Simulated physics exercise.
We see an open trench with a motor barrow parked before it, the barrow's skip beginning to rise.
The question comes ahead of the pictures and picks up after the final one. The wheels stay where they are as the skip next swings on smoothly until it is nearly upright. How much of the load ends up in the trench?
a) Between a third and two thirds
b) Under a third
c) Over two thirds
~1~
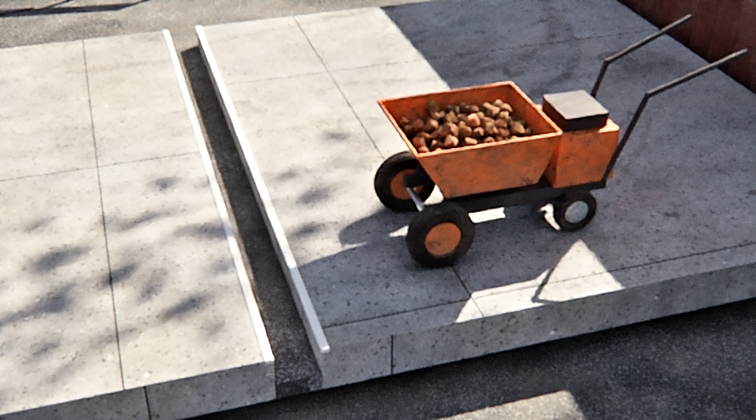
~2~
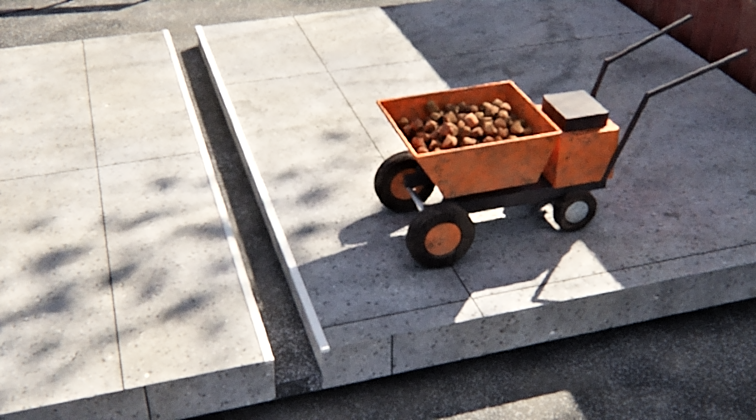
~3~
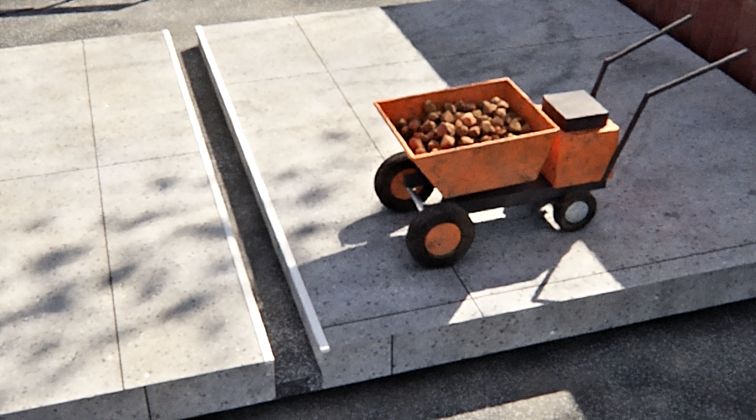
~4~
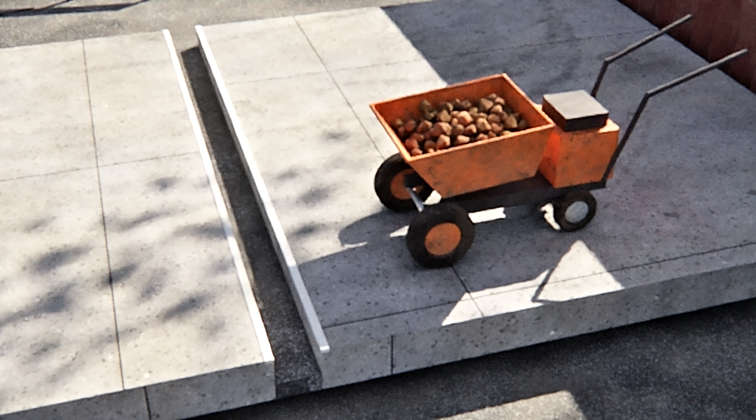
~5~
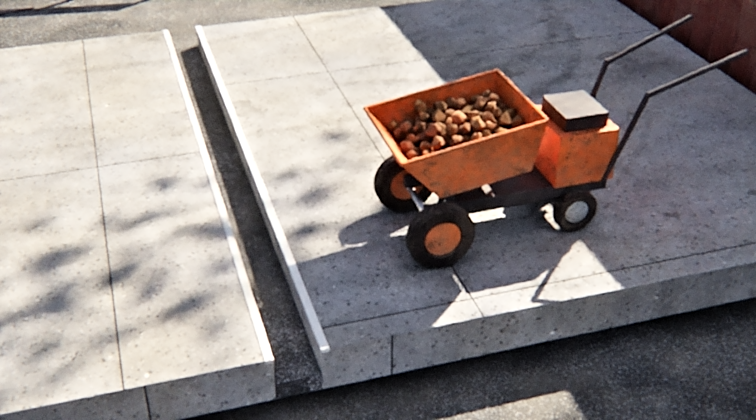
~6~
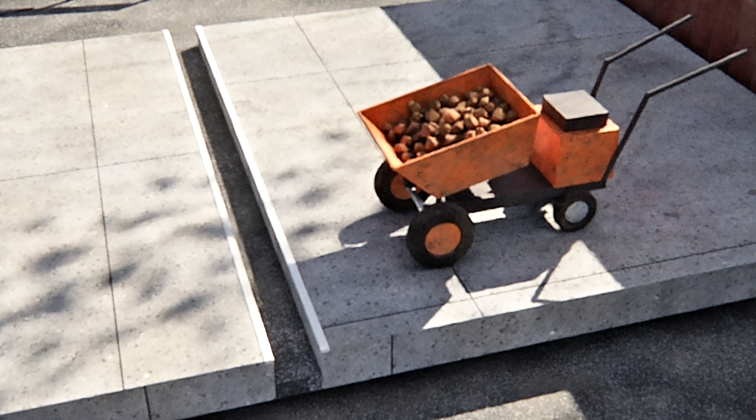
The answer is a.
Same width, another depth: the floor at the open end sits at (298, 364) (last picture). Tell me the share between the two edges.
Something close to 30 per cent.
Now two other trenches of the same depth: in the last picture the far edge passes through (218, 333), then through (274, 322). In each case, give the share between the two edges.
I'd expect close to 60 in a hundred and then close to 40 in a hundred.
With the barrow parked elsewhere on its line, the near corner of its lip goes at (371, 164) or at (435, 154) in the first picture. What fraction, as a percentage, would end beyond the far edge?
Roughly 20 and 0 percent respectively.
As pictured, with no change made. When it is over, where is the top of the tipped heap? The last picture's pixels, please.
In the last picture, the peak is close to (309, 238).
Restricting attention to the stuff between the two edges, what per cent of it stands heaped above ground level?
15 in a hundred.
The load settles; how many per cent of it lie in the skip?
10 per cent, roughly.
Soon, skip tipped steeply; all in the skip.
A while on, skip tipped steeply; nearly all in the skip; a small part short of the trench; a stray few falling.
Towards the end, skip tipped right over; about a third in the skip; about a quarter short of the trench; about a third in or heaped over the trench; a stray few beyond it; a stray few falling.
Finally, skip tipped right over; a small part in the skip; about a third short of the trench; about half in or heaped over the trench; a stray few beyond it.
